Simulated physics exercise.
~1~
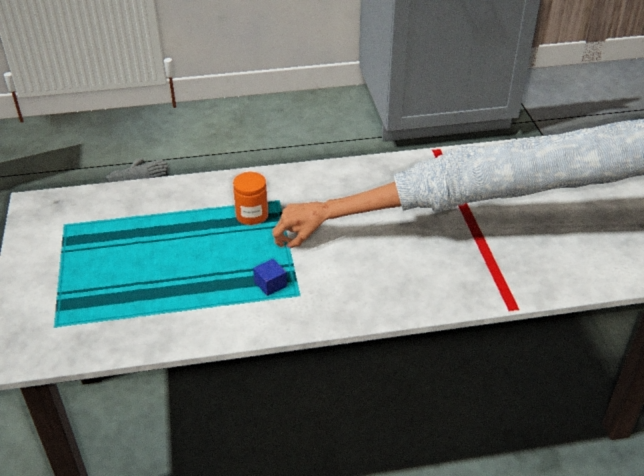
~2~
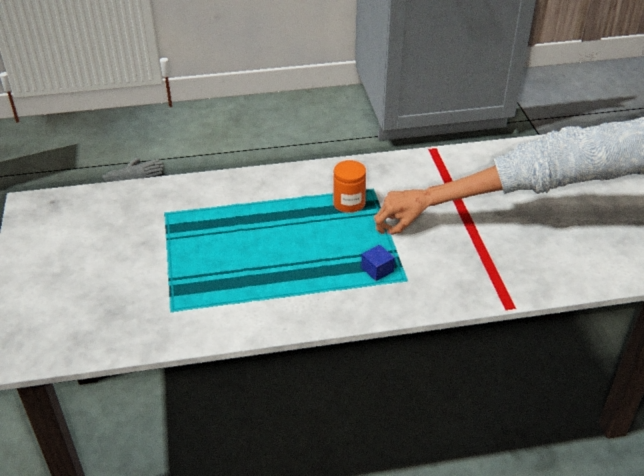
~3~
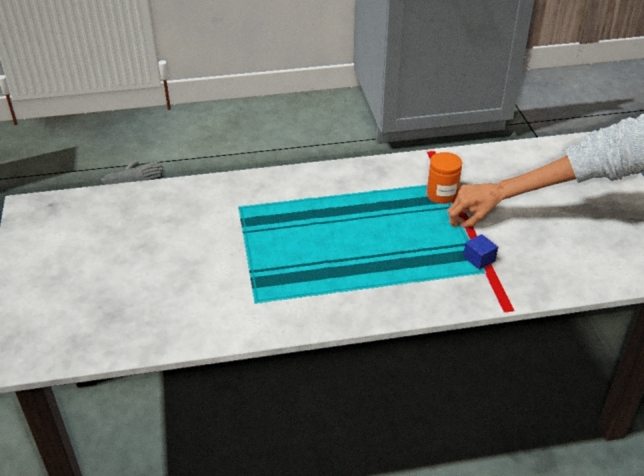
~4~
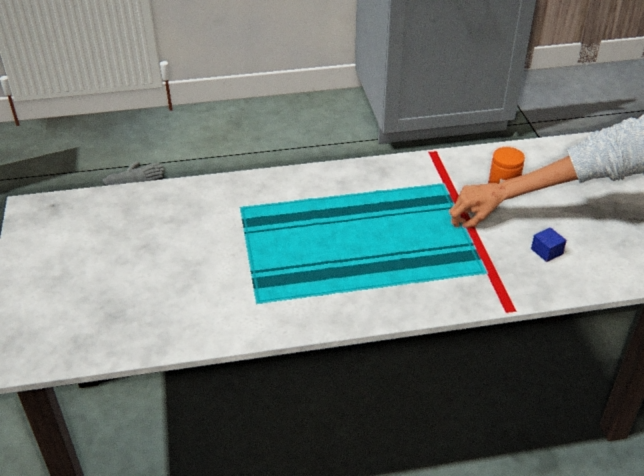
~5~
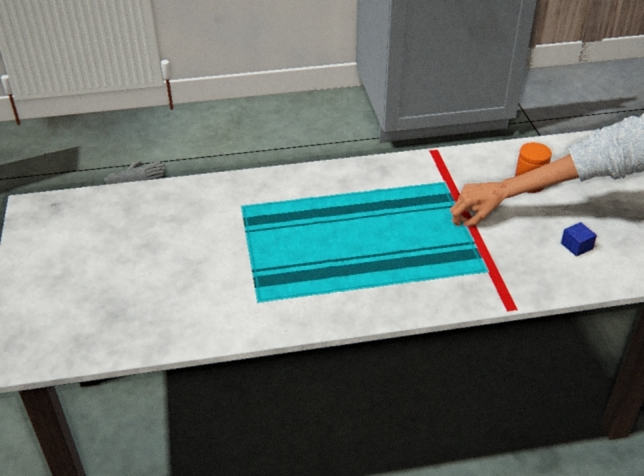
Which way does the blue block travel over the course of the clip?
The blue block moves to the right, first riding on the towel and then sliding on past the red tape.
